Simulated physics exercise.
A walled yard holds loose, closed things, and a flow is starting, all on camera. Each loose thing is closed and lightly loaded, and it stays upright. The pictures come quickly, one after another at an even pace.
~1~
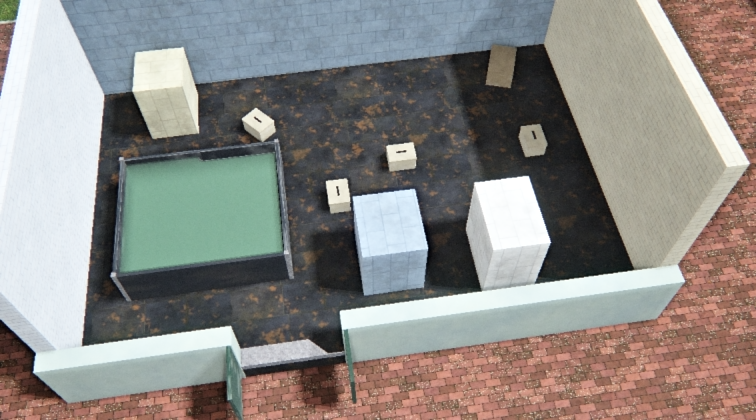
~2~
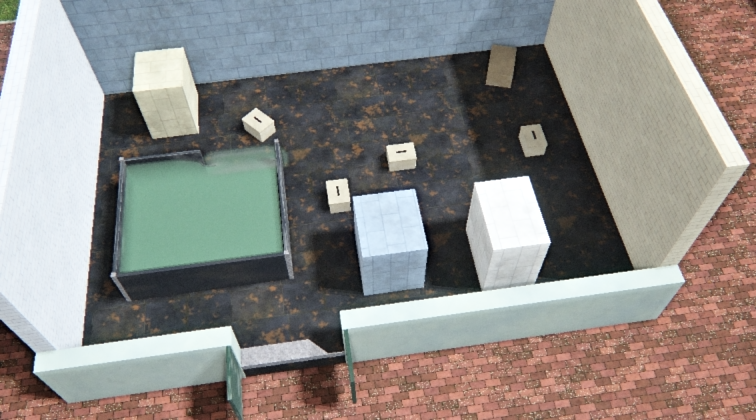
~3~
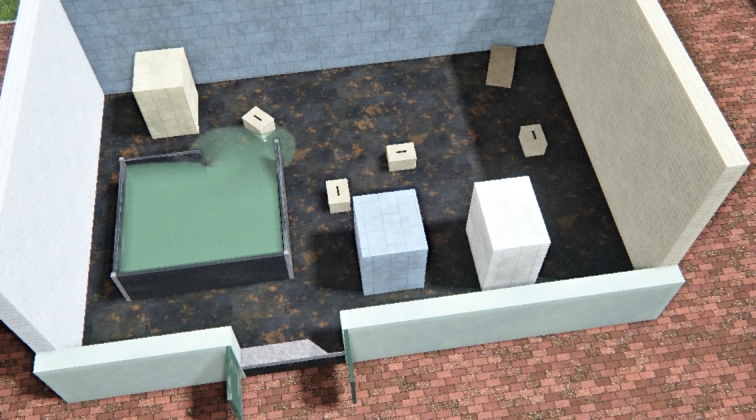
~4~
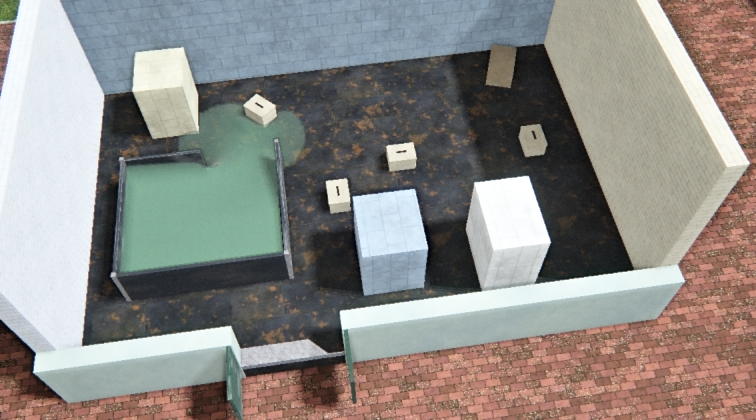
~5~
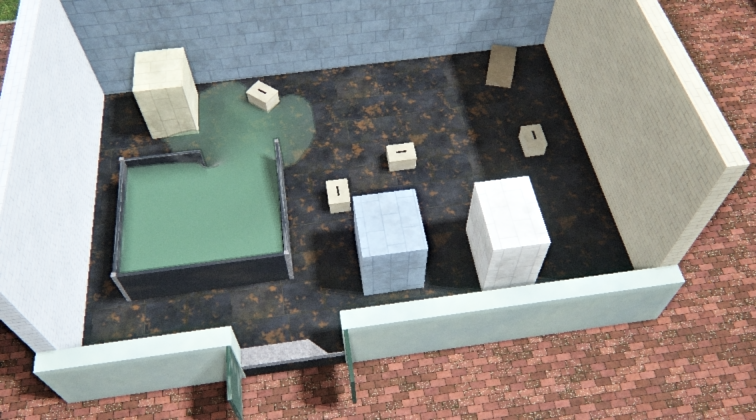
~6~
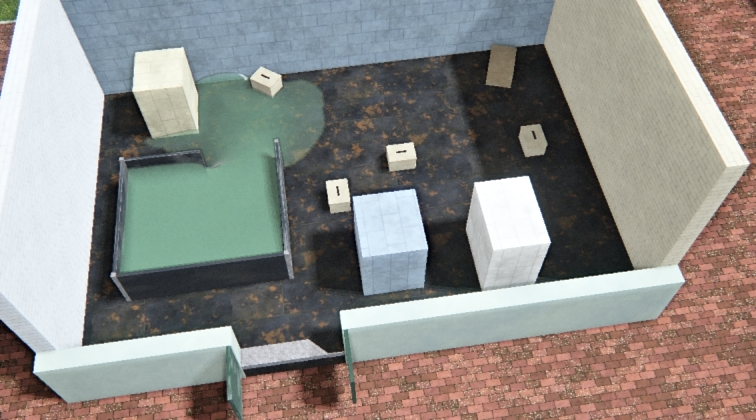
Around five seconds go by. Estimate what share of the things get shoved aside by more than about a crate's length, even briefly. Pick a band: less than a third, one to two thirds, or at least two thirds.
The fraction is one to two thirds of them.
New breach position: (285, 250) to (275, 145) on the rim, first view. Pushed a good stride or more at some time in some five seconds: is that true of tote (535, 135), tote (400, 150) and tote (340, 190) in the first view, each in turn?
Results in order: Moved that far / moved that far / moved that far.
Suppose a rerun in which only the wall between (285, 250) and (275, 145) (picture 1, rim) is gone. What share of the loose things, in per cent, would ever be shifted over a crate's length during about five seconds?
I'd put it at about 80 percent.
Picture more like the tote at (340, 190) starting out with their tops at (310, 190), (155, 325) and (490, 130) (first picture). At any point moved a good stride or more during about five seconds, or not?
So, in order, the copies go nowhere much, nowhere much, a long way.
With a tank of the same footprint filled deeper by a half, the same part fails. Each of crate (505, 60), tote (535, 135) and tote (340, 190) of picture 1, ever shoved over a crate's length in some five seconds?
First: Goes past it; second: Goes past it; third: Falls short.
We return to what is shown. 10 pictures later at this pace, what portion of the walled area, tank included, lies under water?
It comes to some 35 in a hundred.
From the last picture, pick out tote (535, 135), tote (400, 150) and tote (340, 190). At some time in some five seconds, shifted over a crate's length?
Well, in the order you gave them, the first went the distance, the second stayed under the mark, and the third stayed under the mark.
A moment on, 1 of 5 are well off their spots; 1 afloat.
Next, 1 of 5 are well off their spots; 1 afloat.
Later, 2 of 5 are well off their spots; 1 afloat.
In the end, 3 of 5 are well off their spots, and 3 have been at some point; 3 afloat.
